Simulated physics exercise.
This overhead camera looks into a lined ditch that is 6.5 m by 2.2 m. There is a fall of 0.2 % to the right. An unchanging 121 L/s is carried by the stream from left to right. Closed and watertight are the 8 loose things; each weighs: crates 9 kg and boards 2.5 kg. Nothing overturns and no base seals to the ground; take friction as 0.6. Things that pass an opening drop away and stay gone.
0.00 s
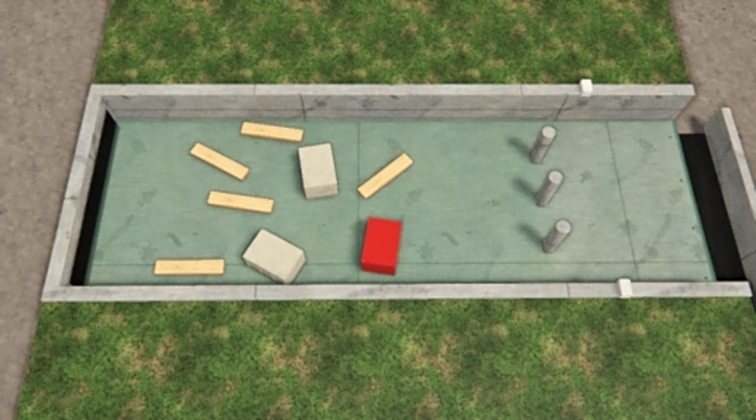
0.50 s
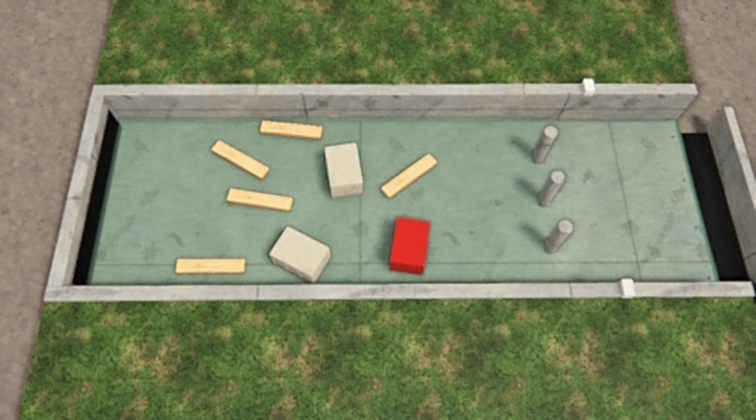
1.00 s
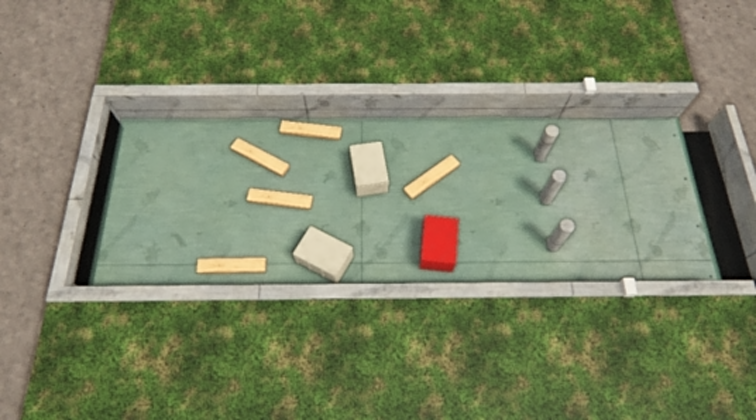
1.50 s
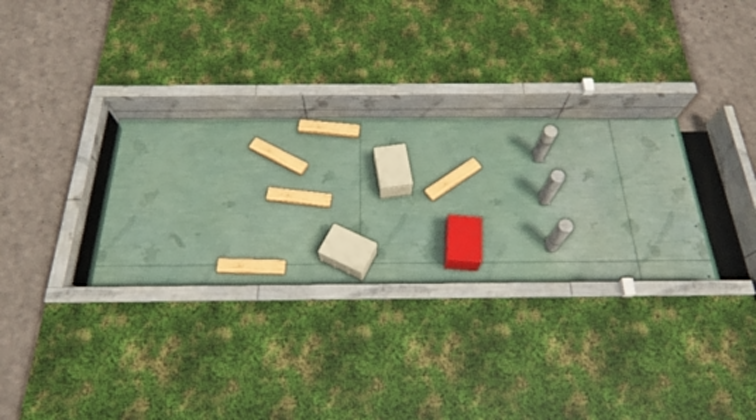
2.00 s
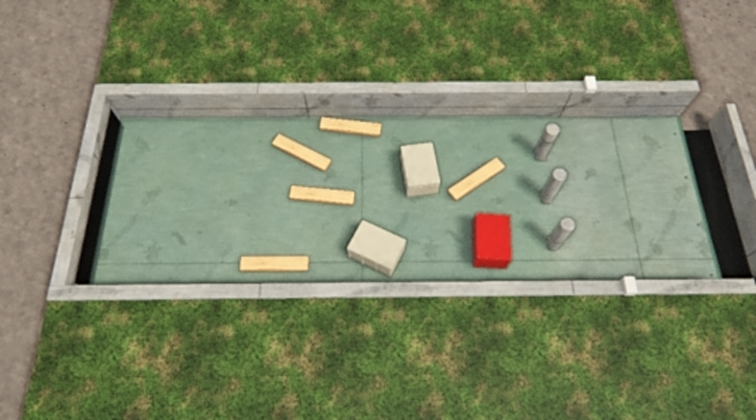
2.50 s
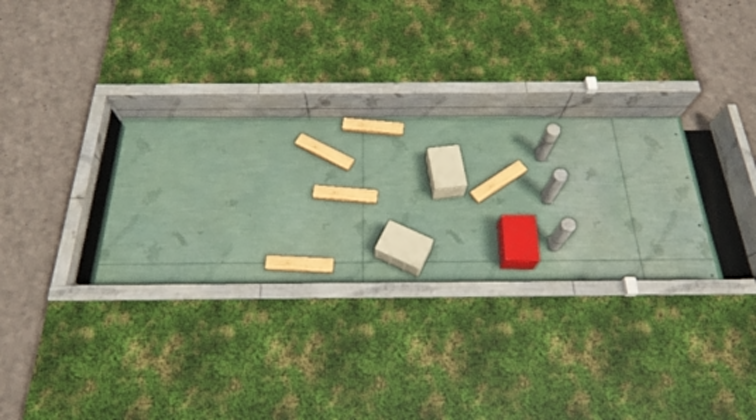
A shallow stream in a concrete-lined ditch carried a red crate, two pale crates and five wooden boards steadily to the right, and the red one drew close to three upright posts.
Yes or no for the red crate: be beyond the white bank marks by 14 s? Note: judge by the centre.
As far as I can tell, the red crate goes all the way.
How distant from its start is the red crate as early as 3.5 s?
I'd put it at around 150 cm.
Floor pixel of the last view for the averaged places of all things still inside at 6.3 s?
Near (512, 189).
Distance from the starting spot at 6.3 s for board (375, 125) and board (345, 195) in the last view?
Going in order, that's 350 cm then 250 cm.
After 3.5 s the red crate is near (545, 249), 1.6 m from its start, afloat; 0 of 8 are over the mark; 8 afloat.
After 6.3 s the red crate has gone out; 2 of 8 are over the mark; 6 afloat.
After 10.0 s the red crate has gone out; 5 of 8 are over the mark; 2 afloat.
After 14.0 s the red crate has gone out; 5 of 8 are over the mark; 2 afloat.
